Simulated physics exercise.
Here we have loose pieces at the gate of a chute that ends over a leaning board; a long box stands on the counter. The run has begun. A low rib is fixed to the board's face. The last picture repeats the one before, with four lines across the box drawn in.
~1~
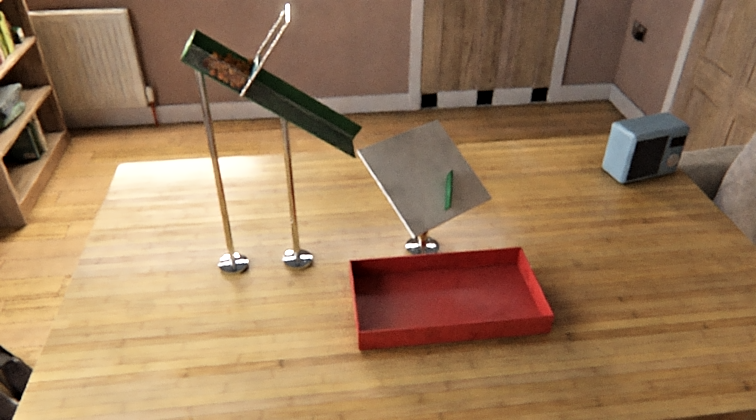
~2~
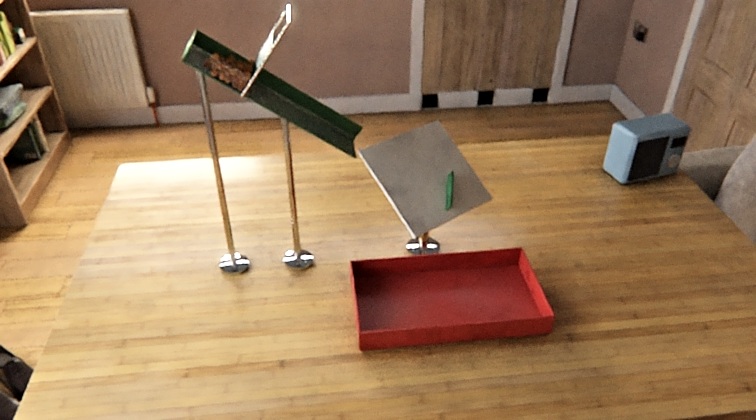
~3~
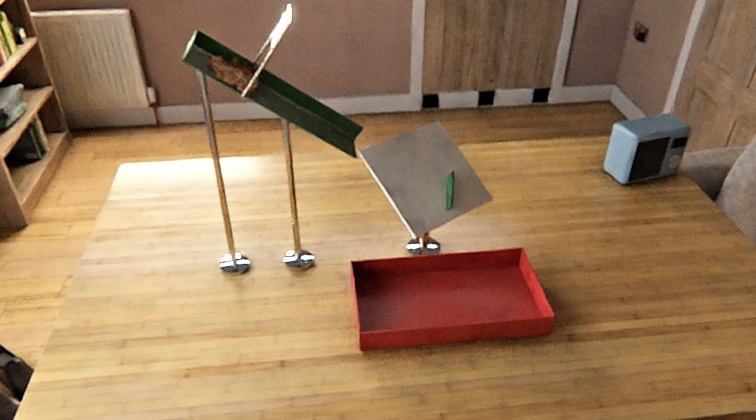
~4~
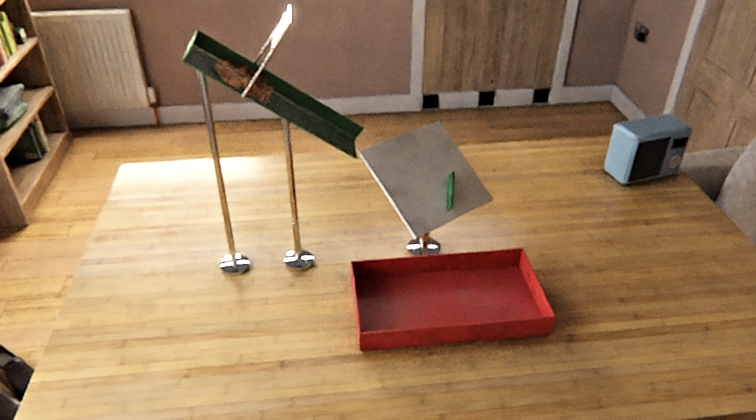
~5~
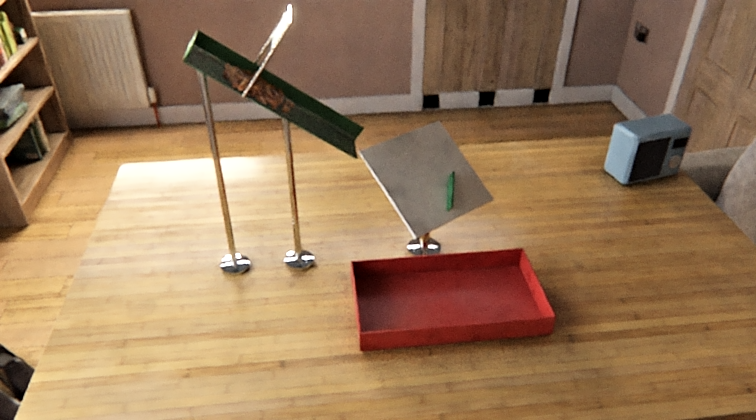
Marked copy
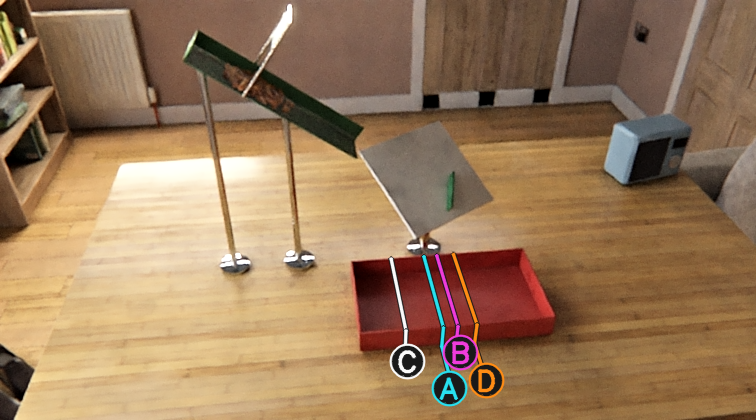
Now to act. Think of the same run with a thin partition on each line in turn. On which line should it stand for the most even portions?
D.
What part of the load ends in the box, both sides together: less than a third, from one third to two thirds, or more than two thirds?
About that: More than two thirds.
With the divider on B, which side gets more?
Right.
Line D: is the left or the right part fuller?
Left.
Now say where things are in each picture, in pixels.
In the first picture, load behind the gate at (229, 69), roasted chickpeas; lip of the chute at (354, 149), sloping fairly steeply.
In the second picture, middle of the board at (427, 175), tilted fairly steeply; middle of its low edge at (456, 217); of its high edge at (400, 134).
In the third picture, front corners of the box at (360, 333) and (555, 316), empty; front of the load at (256, 80).
In the fourth picture, middle of the load at (247, 77); its front at (271, 91), about a quarter of the way to the lip; rib from (454, 171) to (452, 207).
In the fifth picture, middle of the load at (255, 89); its front at (292, 105), about a third of the way to the lip.
On the marked copy, line A crosses the front rim at (443, 326); line B crosses the front rim at (457, 325); line C crosses the front rim at (405, 329); line D crosses the front rim at (476, 323).
For line A, of what is caught, none on the left of the divider, all on the right.
For line B, of what is caught, a small part on the left of the divider, nearly all on the right.
For line C, of what is caught, none on the left of the divider, all on the right.
For line D, of what is caught, about two thirds on the left of the divider, about a third on the right.
